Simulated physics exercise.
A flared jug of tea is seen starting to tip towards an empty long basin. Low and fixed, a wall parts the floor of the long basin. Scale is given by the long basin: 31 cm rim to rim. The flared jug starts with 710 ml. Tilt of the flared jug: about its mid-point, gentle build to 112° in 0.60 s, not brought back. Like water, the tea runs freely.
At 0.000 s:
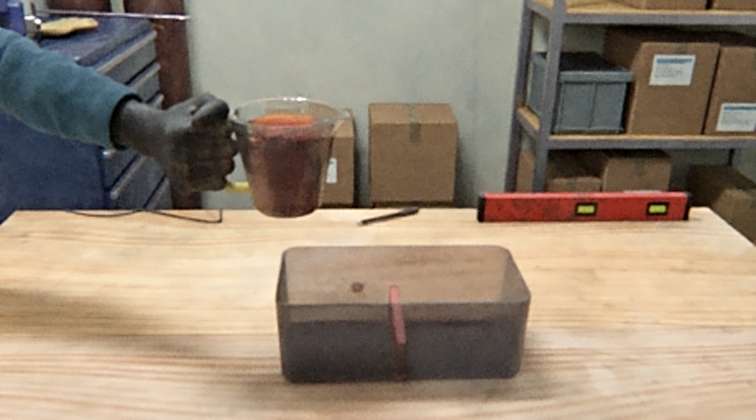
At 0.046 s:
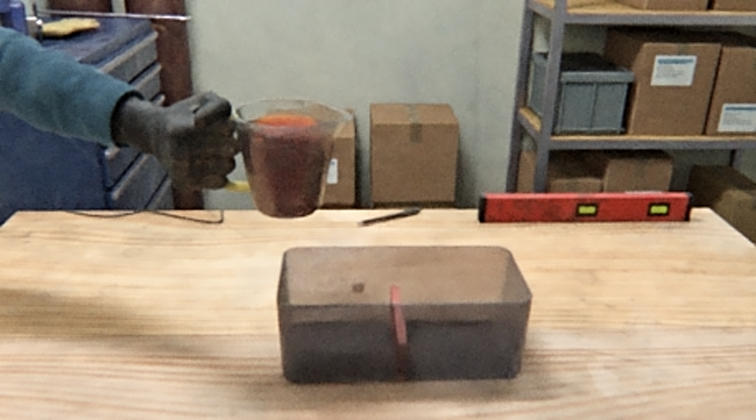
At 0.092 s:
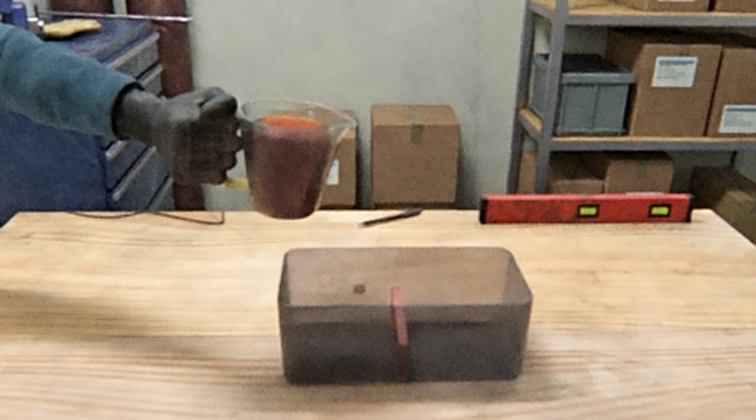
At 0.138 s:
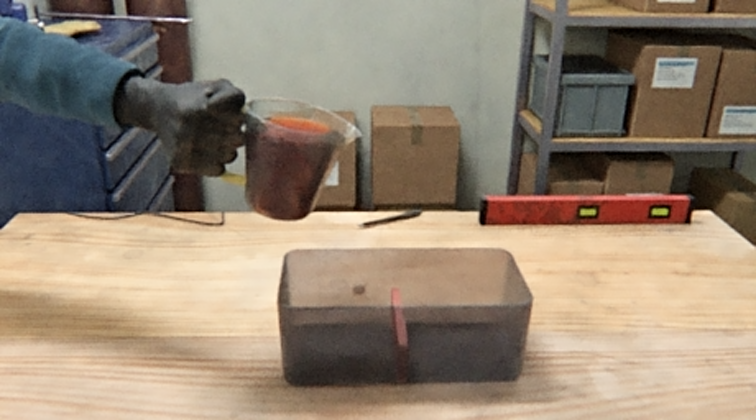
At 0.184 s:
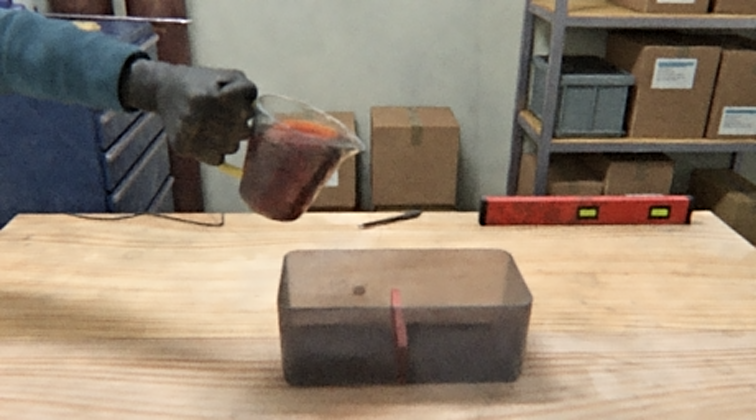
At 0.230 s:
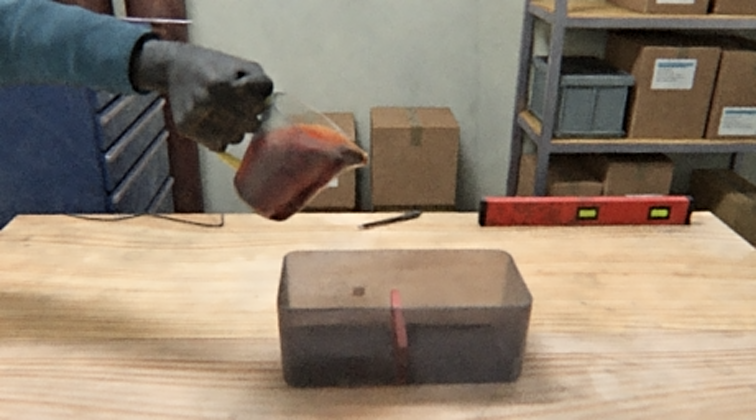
On a wooden workbench, a dark-gloved hand at the left holds a clear jug of reddish tea above an empty, long translucent basin with a low red wall across its floor. The jug starts upright, then leans gradually rightward as the hand tilts it, and the tea slides up to its lip.
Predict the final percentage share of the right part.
Right part: About 30 %.
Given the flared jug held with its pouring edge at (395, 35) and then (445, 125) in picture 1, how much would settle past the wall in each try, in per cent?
Around 85 per cent first, around 85 per cent next.
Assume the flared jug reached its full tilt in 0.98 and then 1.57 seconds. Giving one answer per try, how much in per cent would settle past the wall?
The first try gives around 45 percent, the second around 60 percent.
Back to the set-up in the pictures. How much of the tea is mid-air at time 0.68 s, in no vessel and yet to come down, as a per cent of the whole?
Near 10 percent.
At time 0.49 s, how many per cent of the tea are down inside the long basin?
About 32 per cent.
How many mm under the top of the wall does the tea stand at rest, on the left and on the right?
32 mm left, 46 mm right.
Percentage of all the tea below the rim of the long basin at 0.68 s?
I'd put it at roughly 88 per cent.
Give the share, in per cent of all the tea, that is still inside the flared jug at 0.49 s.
Around 38 in a hundred.
After 0.49 s the tilt is 103° and 37 per cent is still to pour, 8 is left of the wall and 24 right of it.
After 0.68 s the tilt is 112° and 3 per cent is still to pour, 58 is left of the wall and 29 right of it.
After 0.88 s the tilt is 112° and 0 per cent is still to pour, 64 is left of the wall and 30 right of it.
After 1.10 s the tilt is 112° and 0 per cent is still to pour, 65 is left of the wall and 30 right of it.
In the end 65 per cent lies left of the wall, 30 right of it and 5 outside.
